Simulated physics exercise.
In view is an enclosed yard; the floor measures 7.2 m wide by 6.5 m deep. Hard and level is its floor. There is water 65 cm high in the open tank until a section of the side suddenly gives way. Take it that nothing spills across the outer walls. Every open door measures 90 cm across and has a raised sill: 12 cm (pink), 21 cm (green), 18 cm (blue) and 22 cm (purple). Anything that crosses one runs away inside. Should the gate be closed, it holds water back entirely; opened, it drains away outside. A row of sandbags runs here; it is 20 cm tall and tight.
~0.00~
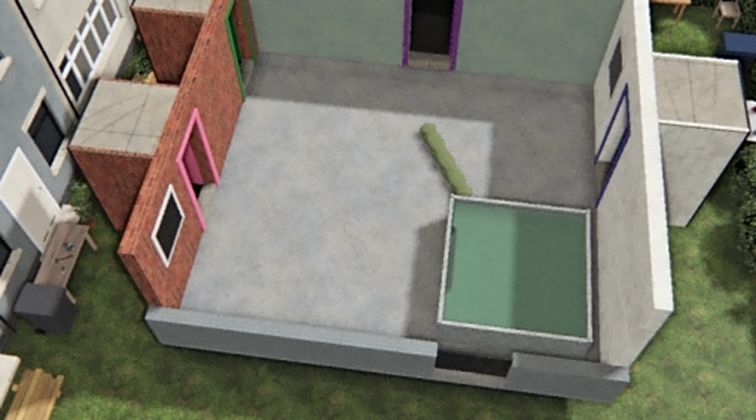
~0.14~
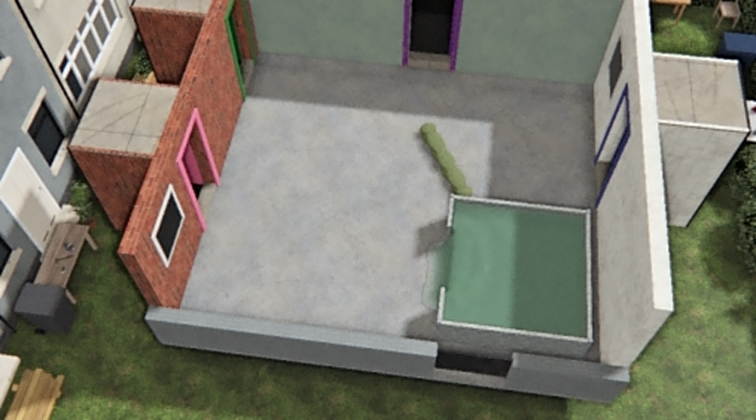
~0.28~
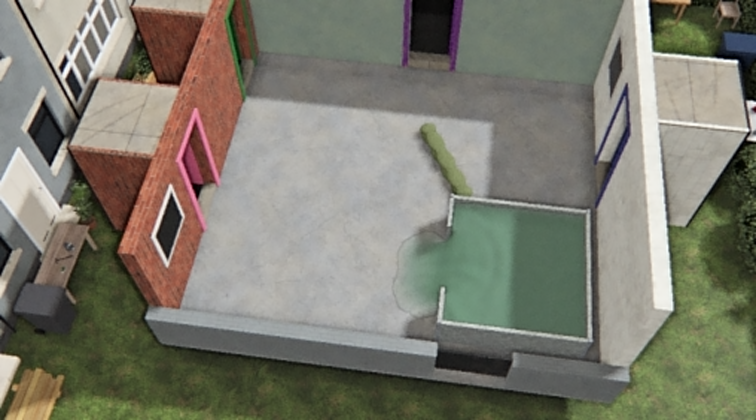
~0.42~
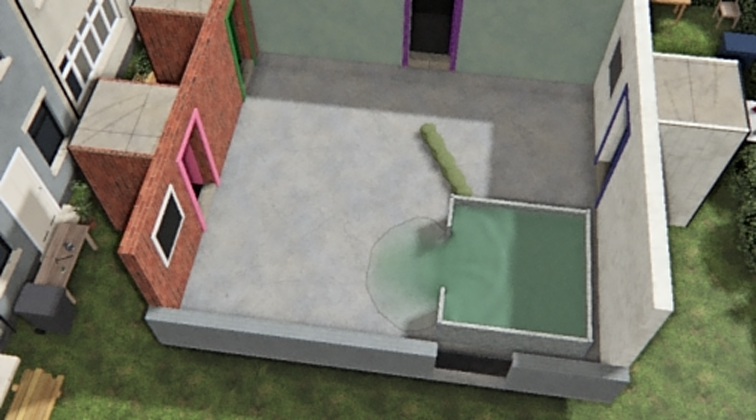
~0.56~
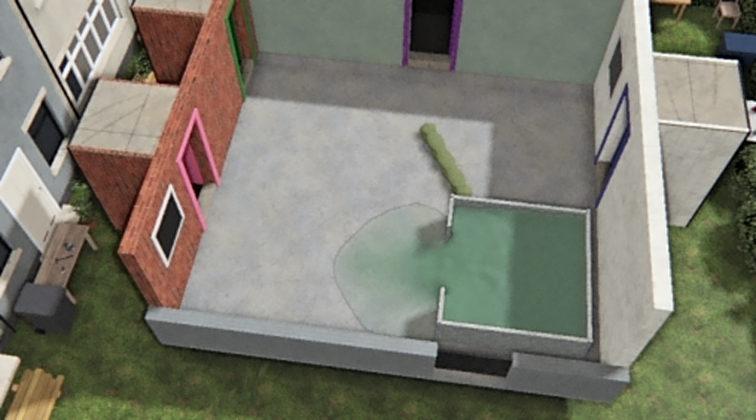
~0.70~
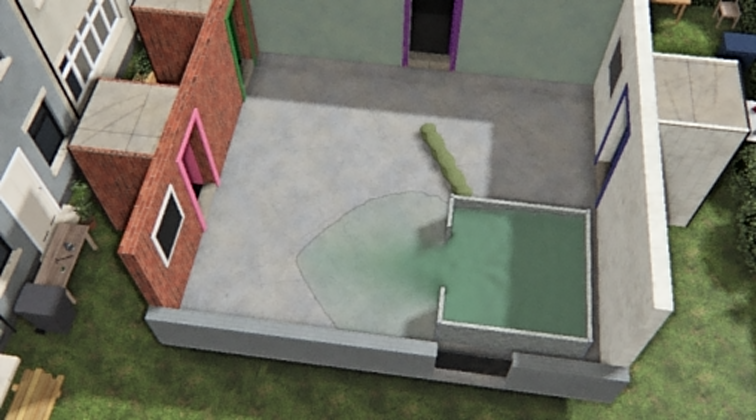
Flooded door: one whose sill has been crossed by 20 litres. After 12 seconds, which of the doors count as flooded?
Pink door: Flooded; green door: Not flooded; blue door: Not flooded; purple door: Not flooded.
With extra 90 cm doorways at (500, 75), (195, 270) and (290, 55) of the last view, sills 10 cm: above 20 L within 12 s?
Taking them in order, the first gets too little, the second enough and the third enough.
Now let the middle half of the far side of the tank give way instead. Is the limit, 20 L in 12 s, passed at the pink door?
Note: Pink door, short of the mark.
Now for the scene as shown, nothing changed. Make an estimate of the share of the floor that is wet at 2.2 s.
Covered: Roughly 40 %.
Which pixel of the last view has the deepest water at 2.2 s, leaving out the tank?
Location: Approx. (191, 308).
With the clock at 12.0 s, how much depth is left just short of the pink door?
Depth: Approx. 7.5 cm.
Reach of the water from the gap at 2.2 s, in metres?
5.2 m.
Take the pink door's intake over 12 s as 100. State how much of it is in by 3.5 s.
65 per cent, roughly.
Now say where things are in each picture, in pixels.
The first picture shows the open tank at (516, 267) is whole and still, 65 cm deep.
In the second picture, water pours out at (446, 270) and has run 0.7 m, to (438, 244); typically 6 cm deep outside, 65 cm at the open tank's back.
In the third picture, water pours out at (446, 271) and has run 0.9 m, to (412, 241); typically 10 cm deep outside, 65 cm at the open tank's back.
In the fourth picture, water pours out at (446, 271) and has run 1.3 m, to (378, 248); typically 8 cm deep outside, 65 cm at the open tank's back.
In the fifth picture, water pours out at (446, 271) and has run 1.9 m, to (339, 258); typically 6 cm deep outside, 65 cm at the open tank's back.
In the sixth picture, the front is at (302, 263), 2.6 m from the gap at (446, 271); 5.3 m2 of floor is under water; 63 cm left at the back of the open tank.
After 1.4 s water covers 30 % of the floor and is deepest (37 cm) near (434, 273); pink door not reached, green door not reached, blue door not reached, purple door not reached.
After 2.2 s water covers 40 % of the floor and is deepest (42 cm) near (191, 308); pink door 22 cm at the sill, 16 L in, green door not reached, blue door not reached, purple door not reached.
After 3.5 s water covers 50 % of the floor and is deepest (30 cm) near (178, 316); pink door 23 cm at the sill, 71 L in, green door 10 cm at the sill, 0 L in, blue door not reached, purple door not reached.
After 7.0 s water covers 70 % of the floor and is deepest (20 cm) near (252, 78); pink door 14 cm at the sill, 107 L in, green door 19 cm at the sill, 0 L in, blue door not reached, purple door 9 cm at the sill, 0 L in.
After 12.0 s water covers 95 % of the floor and is deepest (14 cm) near (598, 340); pink door 8 cm at the sill, 110 L in, green door 11 cm at the sill, 0 L in, blue door 8 cm at the sill, 0 L in, purple door 8 cm at the sill, 0 L in.
